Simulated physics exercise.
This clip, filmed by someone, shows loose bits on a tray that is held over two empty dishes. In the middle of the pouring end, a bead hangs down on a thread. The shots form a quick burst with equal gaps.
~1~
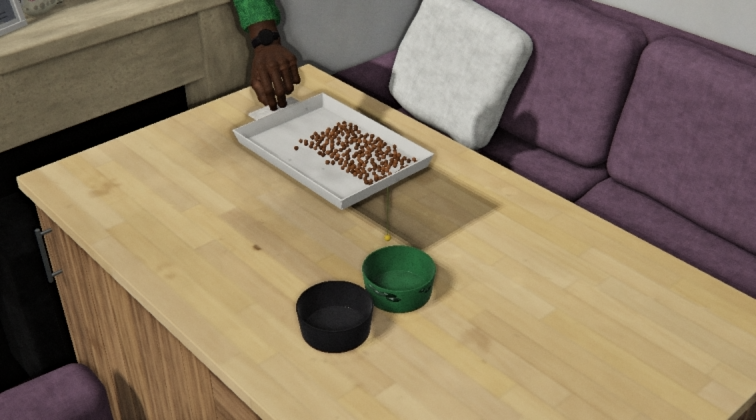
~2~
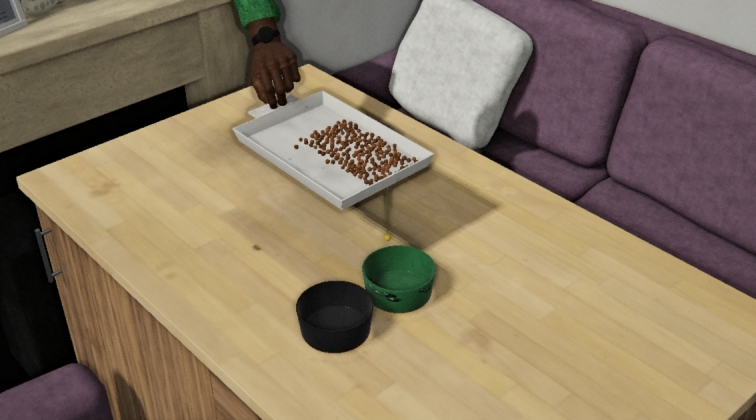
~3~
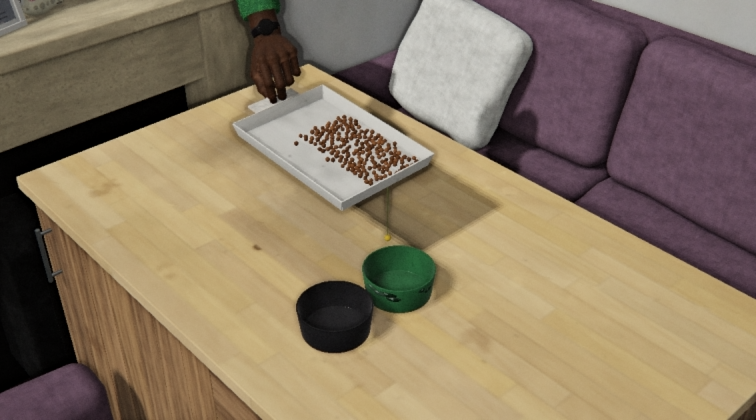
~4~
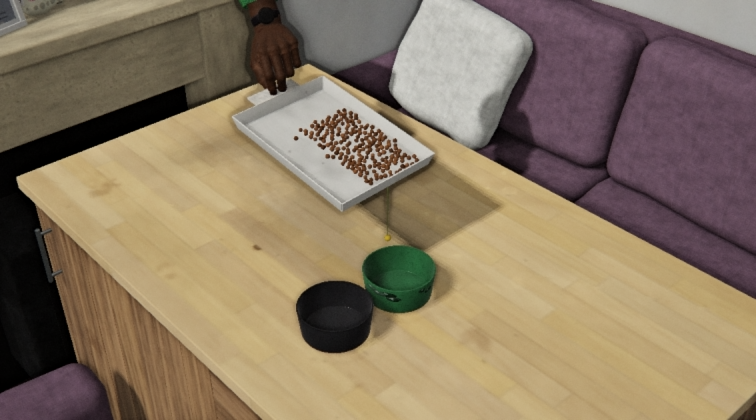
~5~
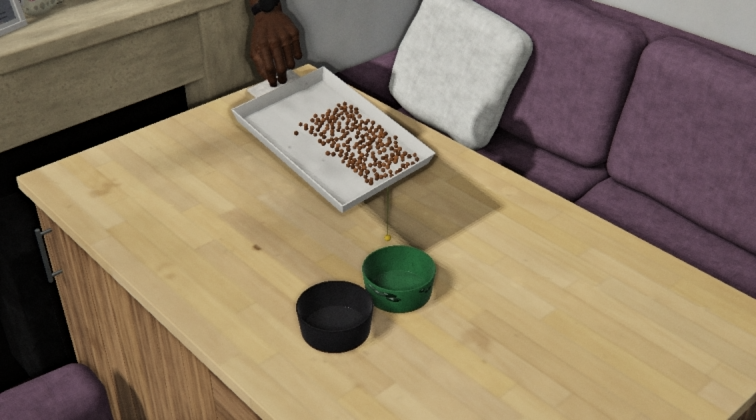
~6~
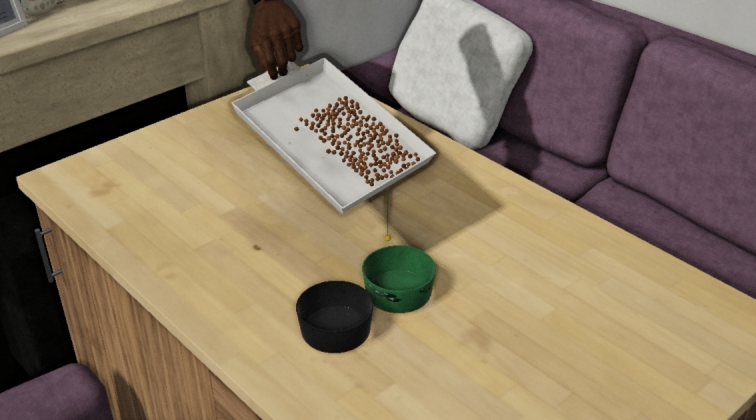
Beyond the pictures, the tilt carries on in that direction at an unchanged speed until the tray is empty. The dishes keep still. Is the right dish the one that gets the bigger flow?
Short answer, the right dish, that's where more goes.
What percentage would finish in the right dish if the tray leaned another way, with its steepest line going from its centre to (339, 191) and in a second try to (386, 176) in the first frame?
Shares: About 20 in a hundred, then about 20 in a hundred.
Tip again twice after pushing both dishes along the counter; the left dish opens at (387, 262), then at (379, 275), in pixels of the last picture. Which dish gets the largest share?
In order of the tries: The dish on the left side, then the dish on the left side.
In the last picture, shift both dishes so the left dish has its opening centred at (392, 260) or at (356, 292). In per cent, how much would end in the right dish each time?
Trial 1 near 0 percent, trial 2 near 20 percent.
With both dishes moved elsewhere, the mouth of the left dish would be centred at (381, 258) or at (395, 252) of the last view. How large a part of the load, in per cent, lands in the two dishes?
First some 50, then 30 per cent.
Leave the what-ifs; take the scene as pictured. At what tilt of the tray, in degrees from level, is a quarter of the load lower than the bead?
Roughly 95 degrees from level.
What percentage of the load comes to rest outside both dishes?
I'd put it close to 40 per cent.
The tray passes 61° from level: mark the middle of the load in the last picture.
(371, 179).
Soon, tray tipped steeply; nearly all on the tray; a stray few in the left dish; a stray few in the right dish; a stray few in the air.
A while on, tray tipped past a quarter turn; about a quarter on the tray; a small part in the left dish; about a third in the right dish; a small part outside both; about a quarter in the air.
Towards the end, tray tipped past a quarter turn; a small part in the left dish; about half in the right dish; about a third outside both.
Finally, tray tipped past a quarter turn; a small part in the left dish; about half in the right dish; about a third outside both.
